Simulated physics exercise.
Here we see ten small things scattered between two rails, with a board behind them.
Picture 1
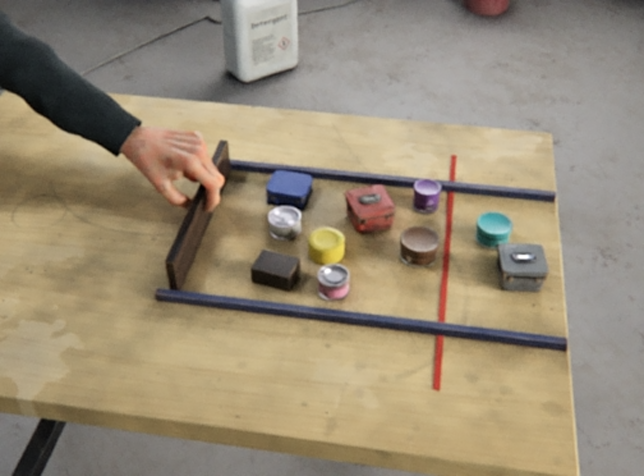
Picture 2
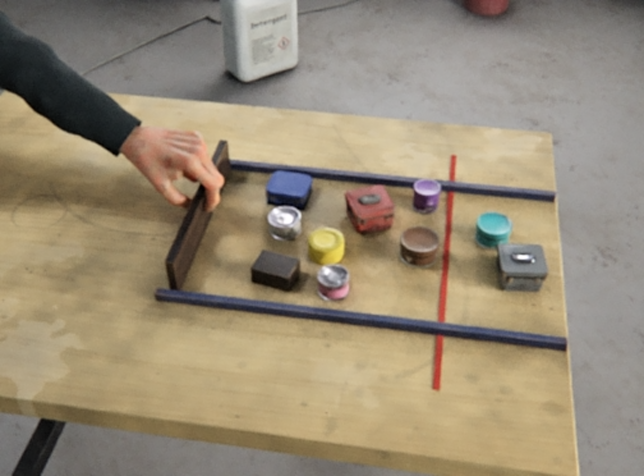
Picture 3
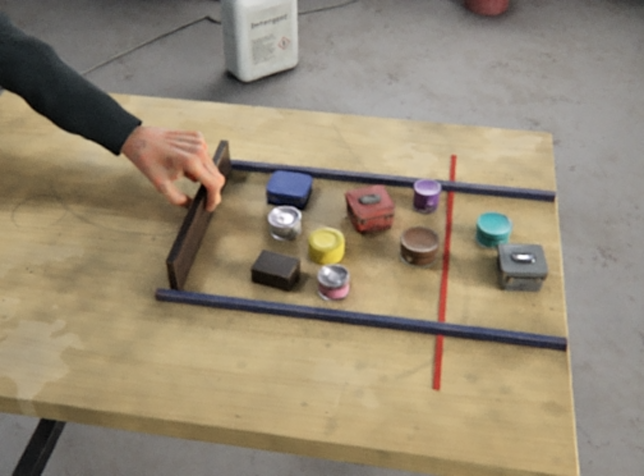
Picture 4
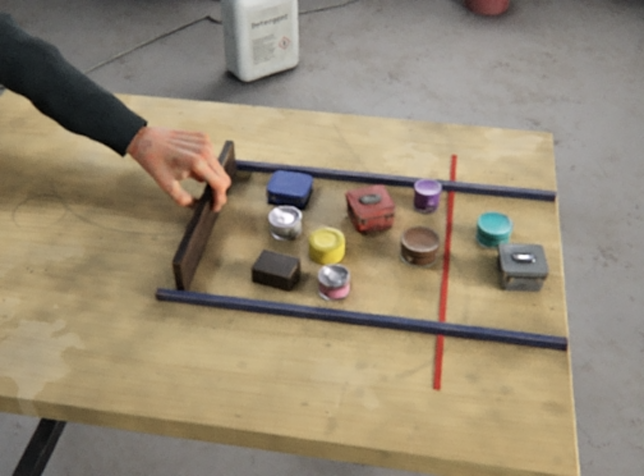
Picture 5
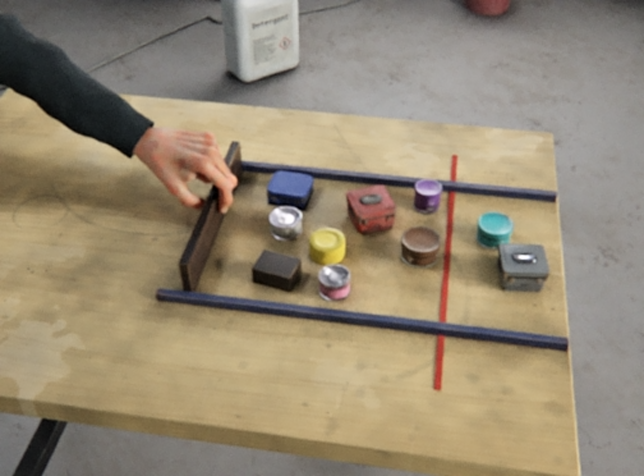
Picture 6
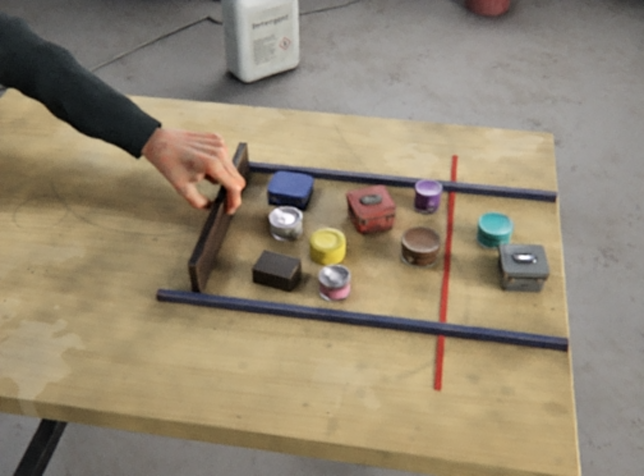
On a wooden table, a hand held a dark board upright behind some small pots and boxes between two rails, then slid it slightly to the right while the items stayed put.
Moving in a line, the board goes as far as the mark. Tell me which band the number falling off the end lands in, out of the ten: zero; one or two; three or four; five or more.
It lands in the zero band.
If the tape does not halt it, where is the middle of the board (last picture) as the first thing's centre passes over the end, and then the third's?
Its middle is near (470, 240) and then near (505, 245).
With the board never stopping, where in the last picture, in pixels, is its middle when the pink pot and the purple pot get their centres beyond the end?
About (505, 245), and about (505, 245) for the other.
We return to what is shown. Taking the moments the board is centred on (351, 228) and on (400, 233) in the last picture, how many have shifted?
Tally at point one: 6; at point two: 9.
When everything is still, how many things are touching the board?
Looks like 4 of them, all told.
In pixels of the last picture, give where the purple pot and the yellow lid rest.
One ends up near (507, 204) and the other near (465, 267).
Soon after, none off yet; grey case at rest near (522, 267); turquoise pot at rest near (495, 231); purple pot at rest near (428, 197).
After that, none off yet; grey case at rest near (522, 267); turquoise pot displaced a little near (507, 235); purple pot displaced about its own width near (468, 201).
In the end, the number that fall off is zero.
